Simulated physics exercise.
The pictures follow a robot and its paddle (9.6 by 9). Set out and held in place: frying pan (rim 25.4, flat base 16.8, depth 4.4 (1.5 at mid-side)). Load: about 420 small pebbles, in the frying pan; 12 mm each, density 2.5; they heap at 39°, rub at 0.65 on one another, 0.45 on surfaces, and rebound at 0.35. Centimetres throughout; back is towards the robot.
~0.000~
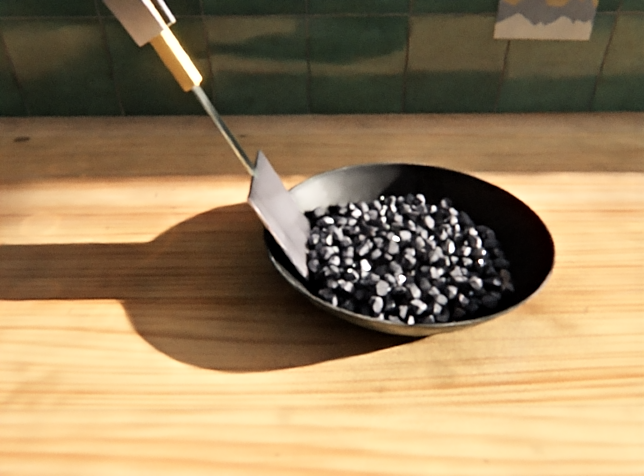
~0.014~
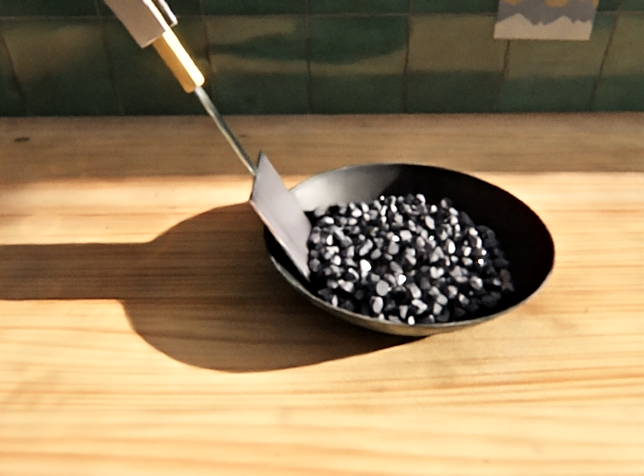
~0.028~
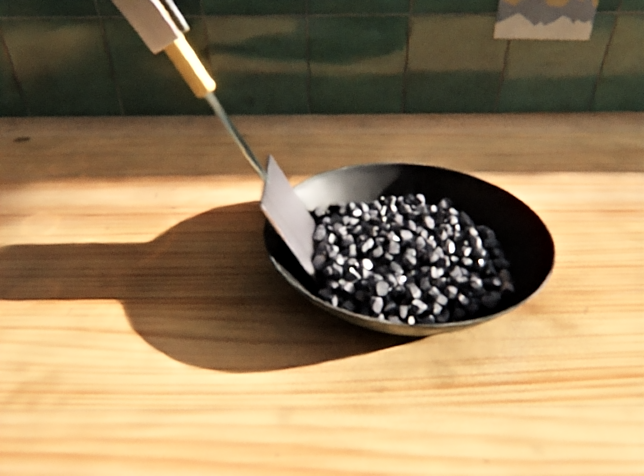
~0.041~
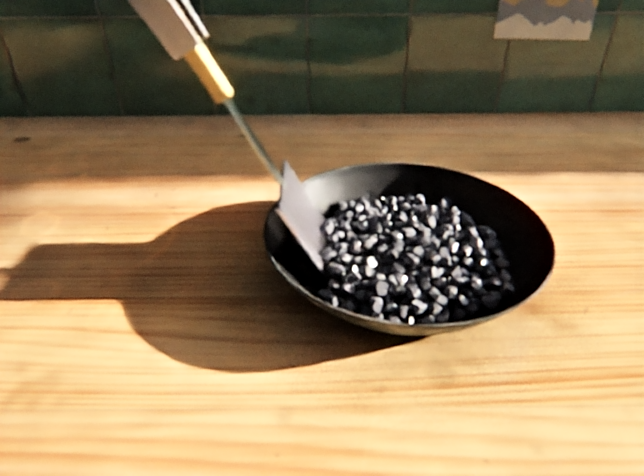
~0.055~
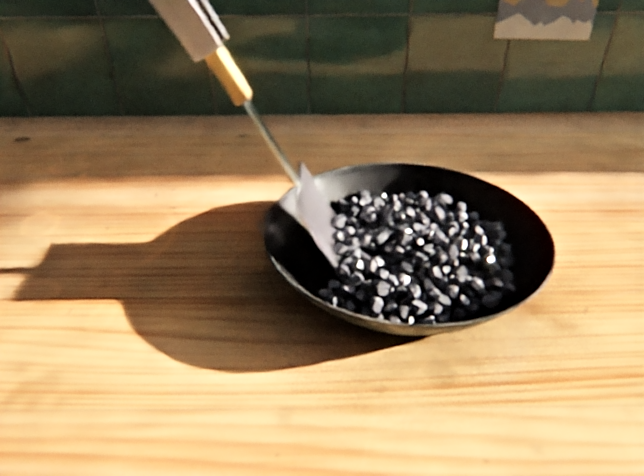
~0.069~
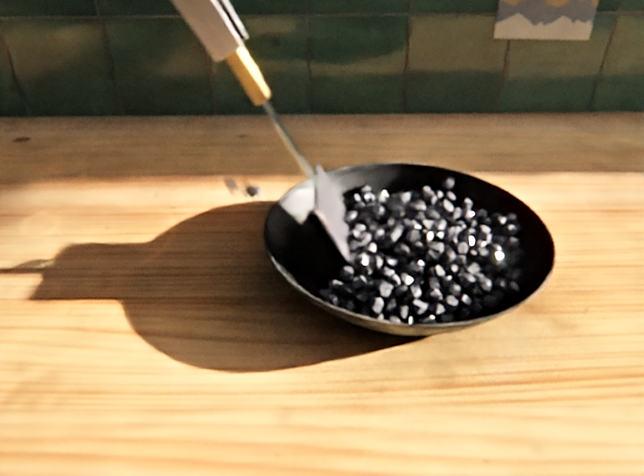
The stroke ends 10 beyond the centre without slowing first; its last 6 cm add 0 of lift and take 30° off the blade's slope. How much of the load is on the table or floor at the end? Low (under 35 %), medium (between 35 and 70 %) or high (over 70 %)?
On the table or floor the share is medium, between 35 and 70 %.
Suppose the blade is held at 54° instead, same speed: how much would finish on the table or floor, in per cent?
In that case some 50 per cent.
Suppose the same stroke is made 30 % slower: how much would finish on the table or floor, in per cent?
It would be near 40 per cent.
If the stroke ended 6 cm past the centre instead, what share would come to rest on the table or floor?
In that case some 10 per cent.
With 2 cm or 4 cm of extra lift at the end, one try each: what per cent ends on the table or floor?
About 55 and 45 per cent.
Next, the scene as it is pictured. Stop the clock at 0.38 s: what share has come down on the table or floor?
About 35 per cent.
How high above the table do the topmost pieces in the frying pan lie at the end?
About 4.5 cm.
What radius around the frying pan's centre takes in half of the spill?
Roughly 26 cm.
After 0.11 s, sloping 62°, highest piece 22 above the table; 418 in the frying pan, 3 on the blade or in flight.
After 0.15 s, sloping 54°, highest piece 31 above the table; 401 in the frying pan, 20 on the blade or in flight.
After 0.38 s, sloping 32°, highest piece 52 above the table; 183 in the frying pan, 137 on the table or floor, 101 on the blade or in flight.
After 1.42 s, sloping 32°, highest piece 5 above the table; 238 on the table or floor, 183 in the frying pan.
In the end, 238 on the table or floor, 183 in the frying pan. That is 57 % on the table or floor.
